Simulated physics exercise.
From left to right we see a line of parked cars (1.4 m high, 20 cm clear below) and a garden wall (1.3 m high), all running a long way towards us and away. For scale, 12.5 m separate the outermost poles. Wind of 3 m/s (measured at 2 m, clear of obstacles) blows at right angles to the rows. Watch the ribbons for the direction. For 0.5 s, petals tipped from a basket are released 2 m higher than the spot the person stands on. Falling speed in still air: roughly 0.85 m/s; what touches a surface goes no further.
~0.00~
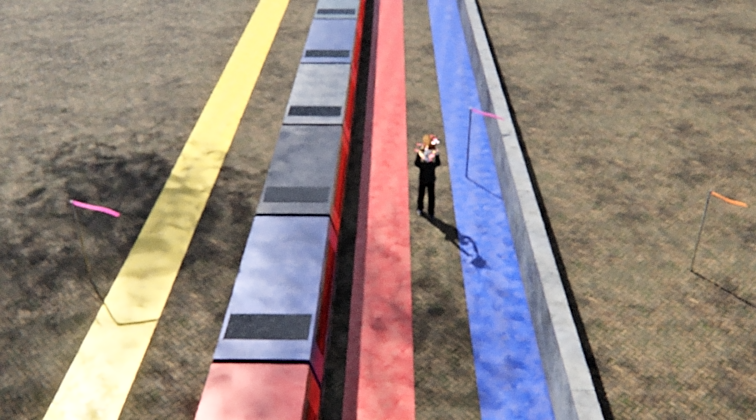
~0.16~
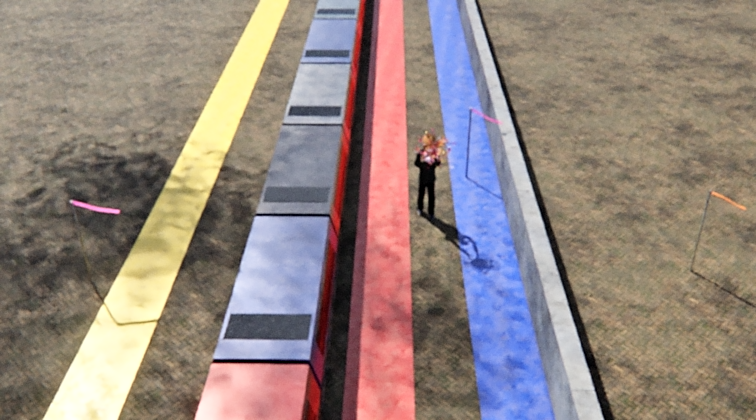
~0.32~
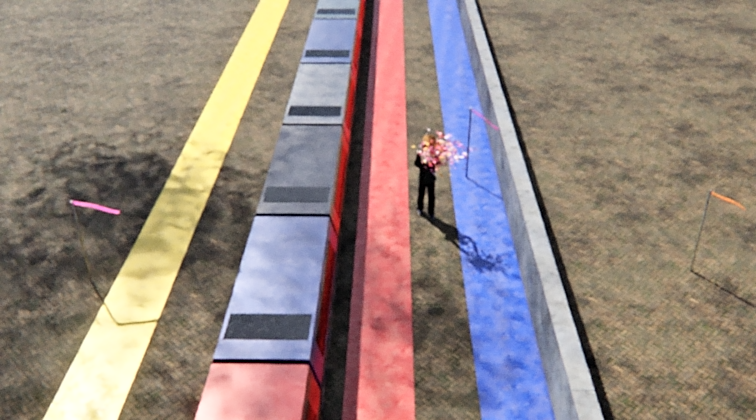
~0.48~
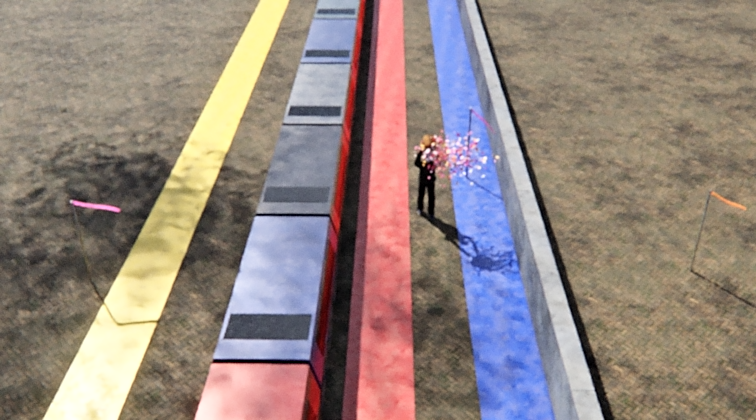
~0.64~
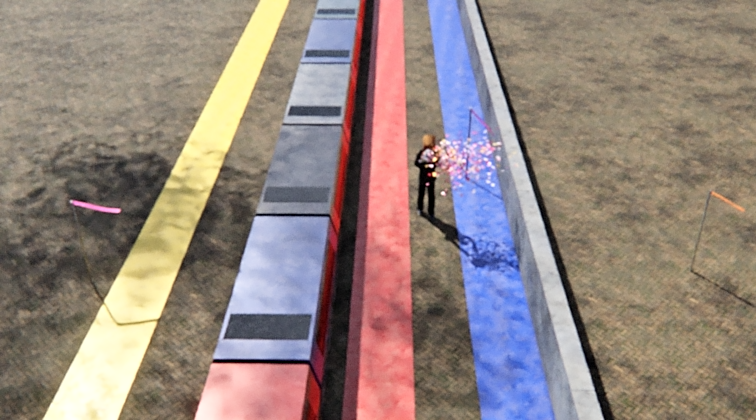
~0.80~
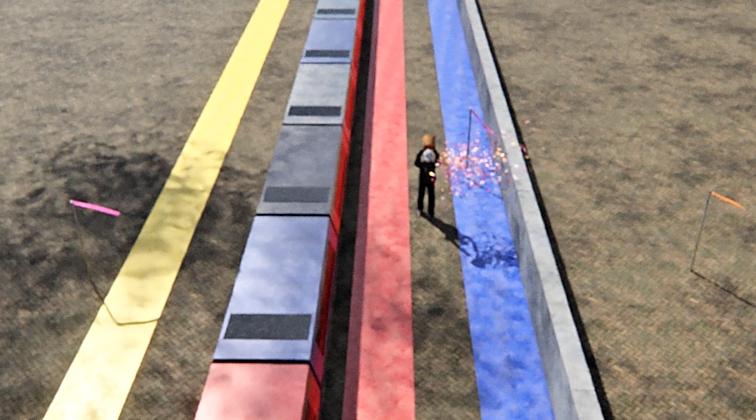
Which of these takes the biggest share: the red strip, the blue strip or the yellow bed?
It is blue that catches most.
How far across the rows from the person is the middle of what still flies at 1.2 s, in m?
Roughly 1.5 m.
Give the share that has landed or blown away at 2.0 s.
Some 35 per cent.
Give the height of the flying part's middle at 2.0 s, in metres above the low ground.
Roughly 0.6 m up.
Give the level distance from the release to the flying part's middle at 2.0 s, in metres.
About 1.5 m.
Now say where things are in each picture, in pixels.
The first picture shows the left ribbon ends at (118, 215), leaning 75 degrees to the right, the petals in the air span x = 420 to 435 around y = 150 and it comes from (429, 147).
The second picture shows the right ribbon ends at (746, 209), leaning 65 degrees to the right, the petals in the air span x = 420 to 445 around y = 150, the blue one passes (490, 266), the red one passes (382, 265) and the yellow one passes (153, 263).
The third picture shows the inner ribbon ends at (499, 130), leaning 55 degrees to the right, the petals in the air span x = 425 to 460 around y = 155 and the top of the line of parked cars crosses (302, 173).
The fourth picture shows the left ribbon ends at (119, 211), leaning 80 degrees to the right, the petals in the air span x = 425 to 475 around y = 155, the blue one passes (479, 206), the red one passes (384, 205) and the yellow one passes (181, 204).
The fifth picture shows the right ribbon ends at (744, 210), leaning 60 degrees to the right and the petals in the air span x = 435 to 495 around y = 160.
The sixth picture shows the inner ribbon ends at (494, 136), leaning 45 degrees to the right, the petals in the air span x = 440 to 510 around y = 165 and the top of the line of parked cars crosses (302, 173).
After 1.2 s, 97 % is in the air or yet to come; 0 % lies on the blue strip, 0 % on the red strip and 0 % on the yellow bed; the middle of what still flies is 1.2 m above the low ground, near (487, 181).
After 2.0 s, 66 % is in the air or yet to come; 17 % lies on the blue strip, 0 % on the red strip and 0 % on the yellow bed; the middle of what still flies is 0.6 m above the low ground, near (491, 207).
After 3.5 s, 14 % is in the air or yet to come; 47 % lies on the blue strip, 0 % on the red strip and 0 % on the yellow bed; the middle of what still flies is 0.4 m above the low ground, near (576, 215).
After 8.0 s, 1 % is in the air or yet to come; 48 % lies on the blue strip, 0 % on the red strip and 0 % on the yellow bed.
After 45.0 s, 0 % is in the air or yet to come; 48 % lies on the blue strip, 0 % on the red strip and 0 % on the yellow bed.
